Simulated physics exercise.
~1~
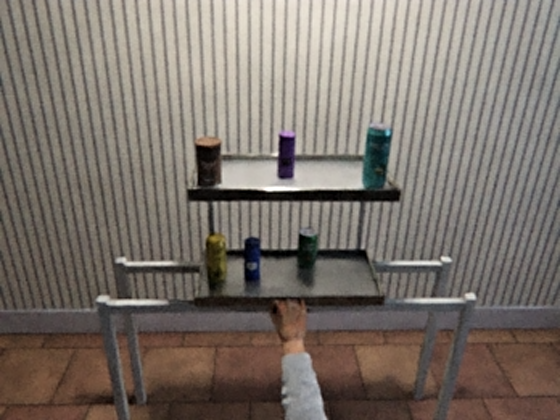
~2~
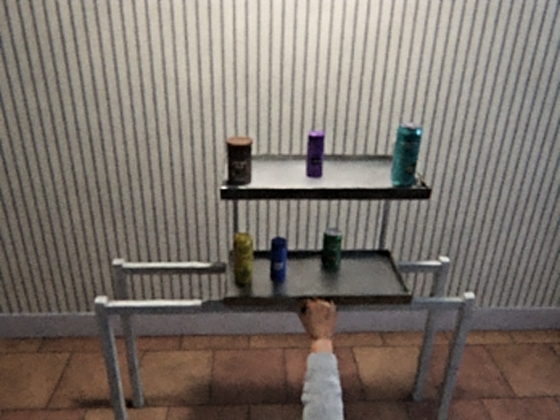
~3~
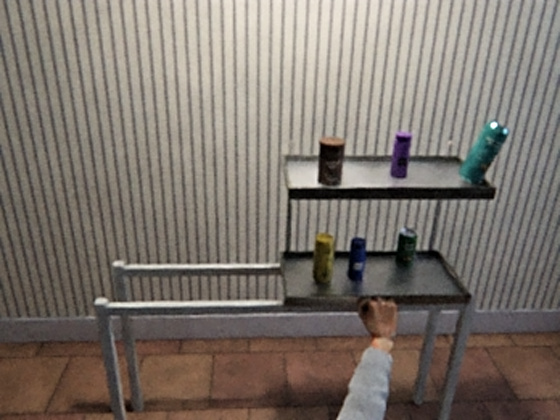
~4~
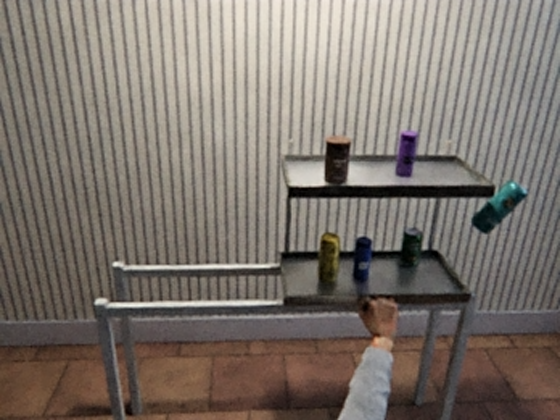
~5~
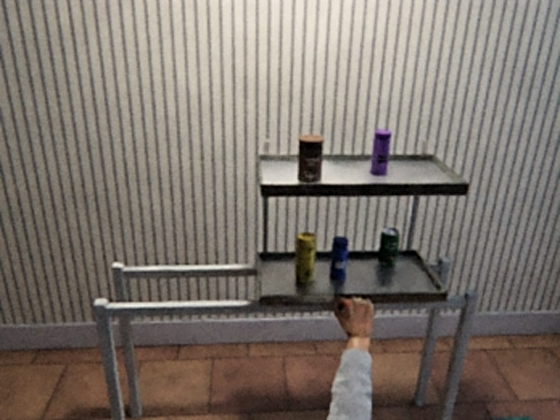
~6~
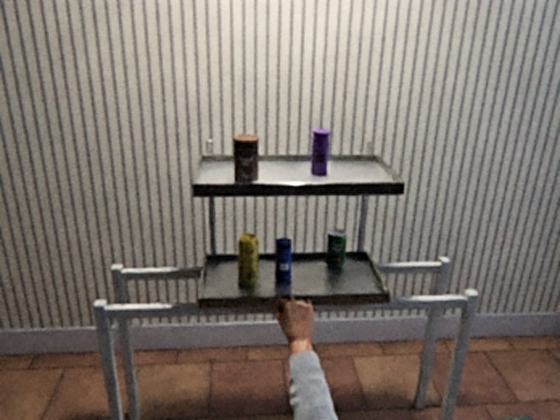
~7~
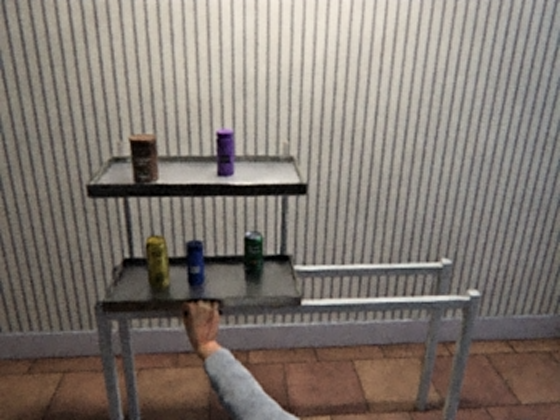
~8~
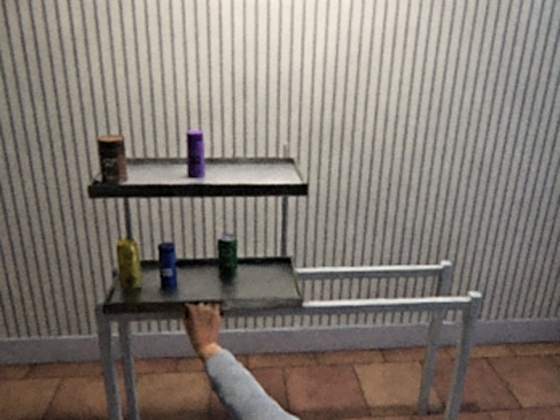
A hand shoving a two-tier rack right, the turquoise can toppling off, then pushing it left with five containers still upright.
